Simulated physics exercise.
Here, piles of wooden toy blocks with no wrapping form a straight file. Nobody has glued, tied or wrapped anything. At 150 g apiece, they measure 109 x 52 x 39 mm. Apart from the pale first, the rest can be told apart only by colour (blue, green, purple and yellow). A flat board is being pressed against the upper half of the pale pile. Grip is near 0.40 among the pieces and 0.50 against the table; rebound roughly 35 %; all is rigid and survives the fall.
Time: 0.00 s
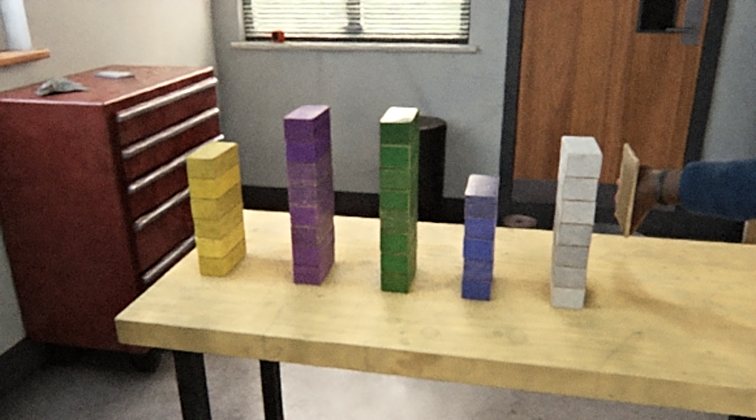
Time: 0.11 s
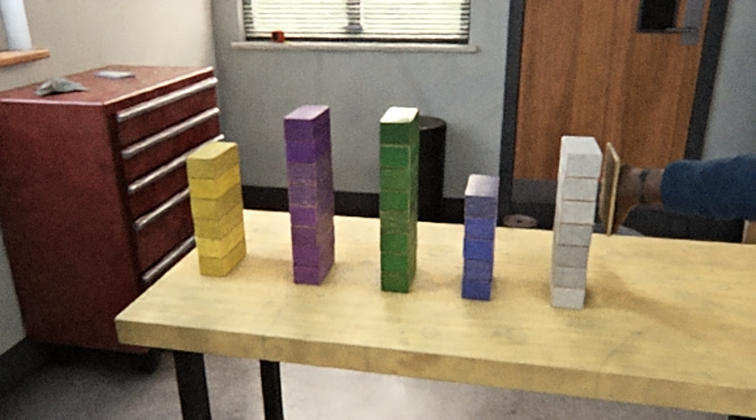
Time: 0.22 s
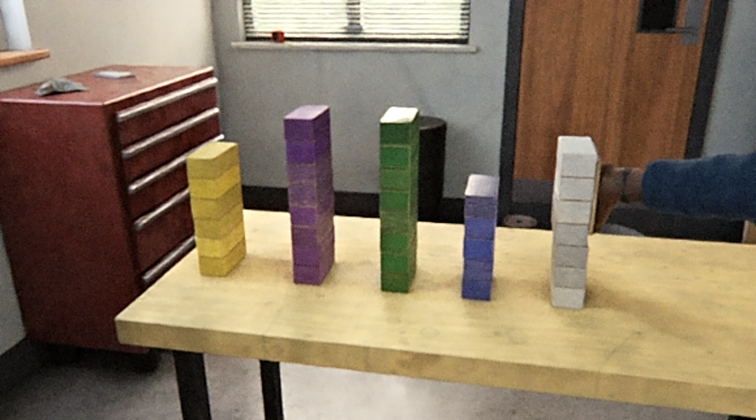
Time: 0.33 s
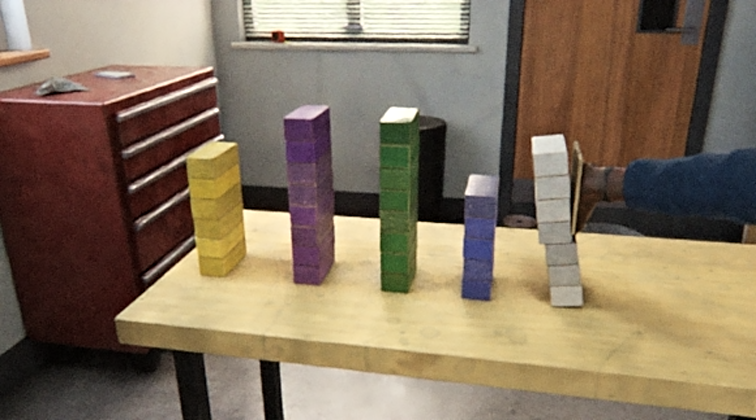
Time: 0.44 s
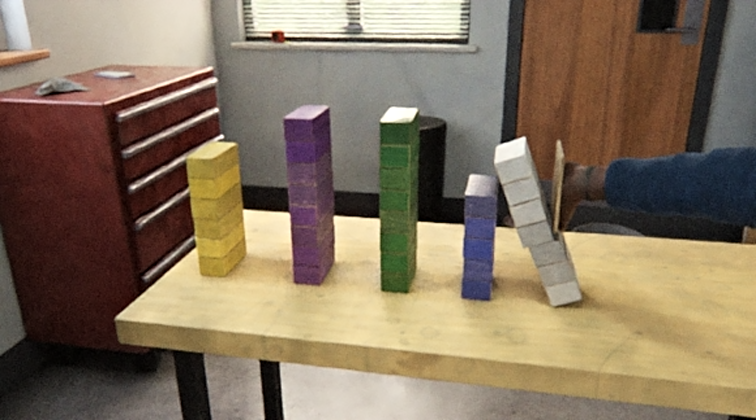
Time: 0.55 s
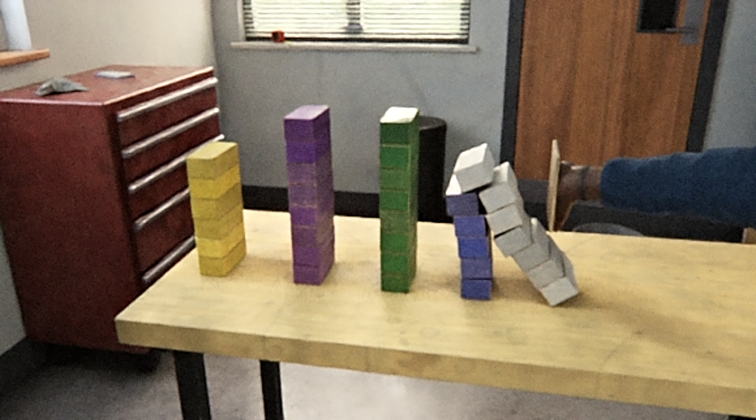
On a wooden table in a room with a red tool cabinet, a hand presses a flat board against the white stack in a row of five coloured block stacks; it leans left and its upper blocks strike the blue stack, tilting it.
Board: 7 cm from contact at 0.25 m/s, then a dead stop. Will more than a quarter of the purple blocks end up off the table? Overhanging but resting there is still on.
Yes.
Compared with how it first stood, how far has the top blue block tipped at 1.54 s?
Angle from initial pose, roughly 40 deg - estimate.
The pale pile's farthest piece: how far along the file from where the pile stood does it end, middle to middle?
42 cm.
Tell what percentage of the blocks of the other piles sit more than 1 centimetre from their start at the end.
The shifted ones make up 90 per cent.
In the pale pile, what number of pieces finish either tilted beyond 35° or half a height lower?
That happens to 7 of them.
After 0.78 s, 7 of the pale pile down; none of the 8 purple blocks off the table (0 of 27 in all colours); top purple block unmoved; top blue block leaning 18°, 20 mm lower.
After 1.24 s, 7 of the pale pile down; none of the 8 purple blocks off the table (0 of 27 in all colours); top purple block leaning 26°, 25 mm lower; top green block leaning 38°, 58 mm lower.
After 1.54 s, 7 of the pale pile down; none of the 8 purple blocks off the table (0 of 27 in all colours); top purple block leaning 25°, 13 cm lower; top green block leaning 60°, 19 cm lower.
After 1.98 s, 7 of the pale pile down; 4 of the 8 purple blocks off the table (9 of 27 in all colours); top purple block on its side; top yellow block on its side.
By the end (2.2 s), 7 of the pale pile down; 4 of the 8 purple blocks off the table (9 of 27 in all colours); top purple block leaning 65°, 99 cm lower; top yellow block leaning 75°, 91 cm lower. That is 50 per cent.
